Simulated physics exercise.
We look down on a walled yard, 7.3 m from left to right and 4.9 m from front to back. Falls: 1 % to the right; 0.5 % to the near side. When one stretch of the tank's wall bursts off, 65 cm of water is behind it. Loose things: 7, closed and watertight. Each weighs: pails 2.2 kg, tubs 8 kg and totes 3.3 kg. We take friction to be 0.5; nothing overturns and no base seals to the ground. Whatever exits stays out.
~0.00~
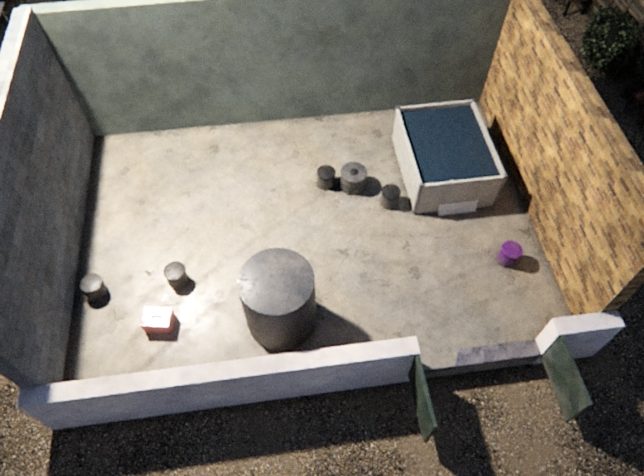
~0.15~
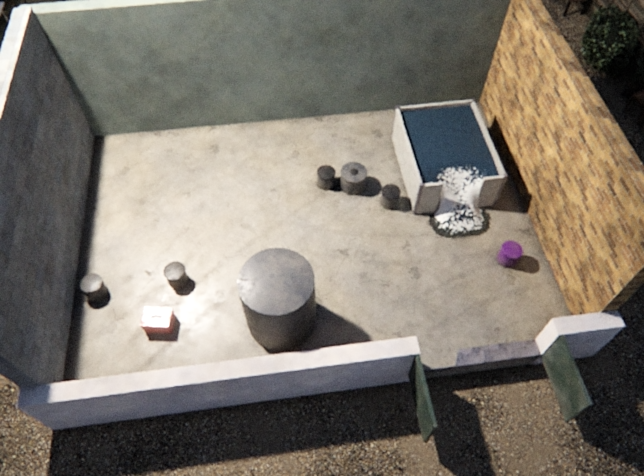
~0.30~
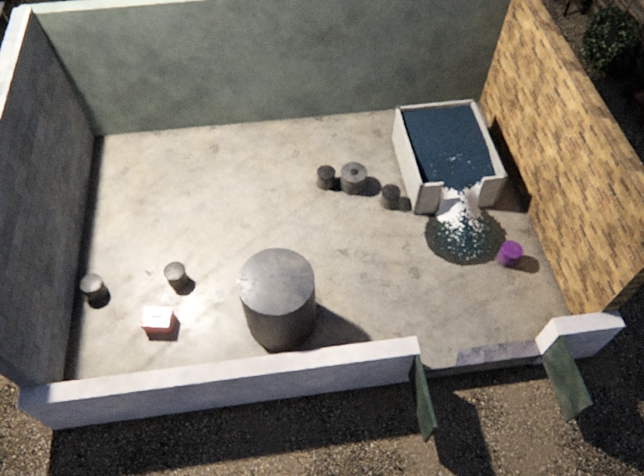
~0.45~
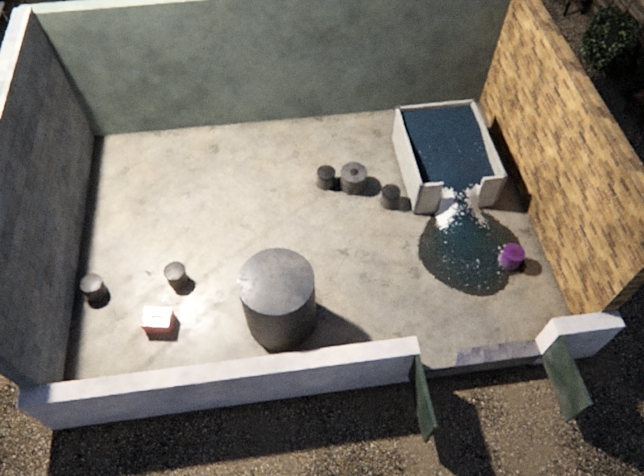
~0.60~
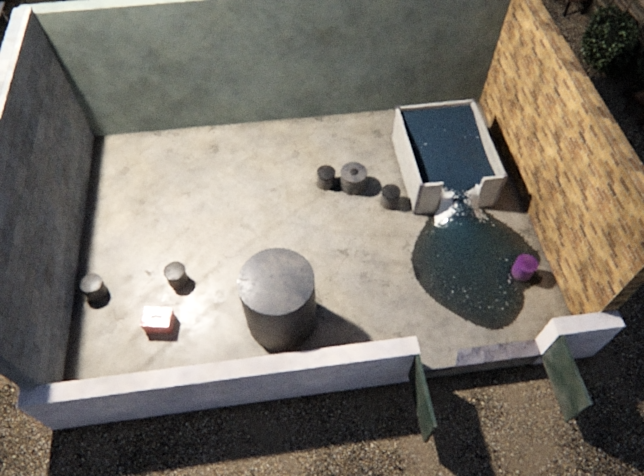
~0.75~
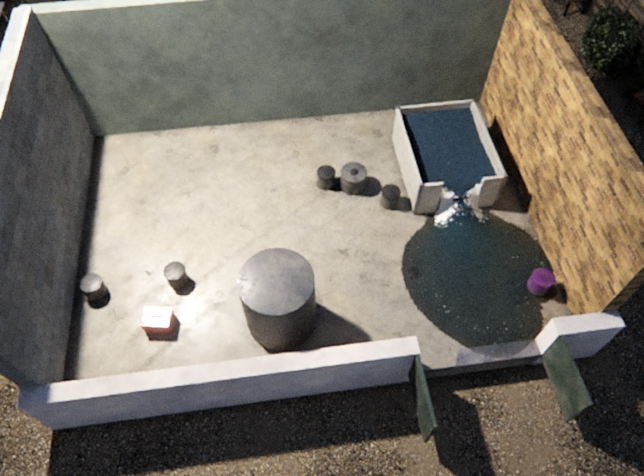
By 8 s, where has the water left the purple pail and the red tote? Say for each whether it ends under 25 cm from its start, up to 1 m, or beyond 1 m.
Purple pail: Beyond 1 m; red tote: Under 25 cm.
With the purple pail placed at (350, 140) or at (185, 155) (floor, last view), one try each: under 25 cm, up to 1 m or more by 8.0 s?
Nearly still; nearly still.
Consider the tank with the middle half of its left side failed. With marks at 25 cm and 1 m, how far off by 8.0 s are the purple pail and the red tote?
Under that change the purple pail would sit tight and the red tote would be borne far.
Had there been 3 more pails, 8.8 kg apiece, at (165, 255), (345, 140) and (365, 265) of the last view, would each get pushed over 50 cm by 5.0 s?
Listed order gives within the limit, within the limit, within the limit.
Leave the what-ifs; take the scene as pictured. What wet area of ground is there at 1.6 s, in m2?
Around 9.5 m2 of it.
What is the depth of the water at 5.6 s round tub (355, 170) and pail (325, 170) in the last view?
First roughly 0 cm, second roughly 0 cm.
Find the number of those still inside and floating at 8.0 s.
At that moment 0.
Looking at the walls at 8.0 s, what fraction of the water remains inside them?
44 %.
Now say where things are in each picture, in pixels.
In the first frame, the purple pail at (512, 249), on the bottom; the red tote at (156, 317), on the bottom; 2.3 m2 under water; 0 of 7 have shifted.
In the second frame, the purple pail at (512, 249), on the bottom; the red tote at (156, 317), on the bottom; water covers 2.7 m2; 0 of 7 have shifted.
In the third frame, the purple pail at (512, 249) rests on the ground; the red tote at (156, 317), on the bottom; 3.3 m2 under water; 0 of 7 have shifted.
In the fourth frame, the purple pail at (514, 252), on the bottom, 6 cm from its start; the red tote at (156, 317) rests on the ground; water covers 4.1 m2; 1 of 7 have shifted.
In the fifth frame, the purple pail at (527, 263) rests on the ground, 31 cm from its start; the red tote at (156, 317) rests on the ground; 5.1 m2 under water; 1 of 7 have shifted.
In the sixth frame, the purple pail at (543, 277) rests on the ground, 62 cm from its start; the red tote at (156, 317) rests on the ground; water covers 6.6 m2; 1 of 7 have shifted.
After 1.6 s the purple pail is near (564, 310), 1.2 m from its start, afloat; the red tote is near (156, 317), 0.0 m from its start, aground; 0 of 7 are out; 1 afloat.
After 3.6 s the purple pail has gone out; the red tote is near (156, 317), 0.0 m from its start, aground; 1 of 7 are out; 0 afloat.
After 5.6 s the purple pail has gone out; the red tote is near (156, 317), 0.0 m from its start, aground; 1 of 7 are out; 0 afloat.
After 8.0 s the purple pail has gone out; the red tote is near (156, 317), 0.0 m from its start, aground; 1 of 7 are out; 0 afloat.
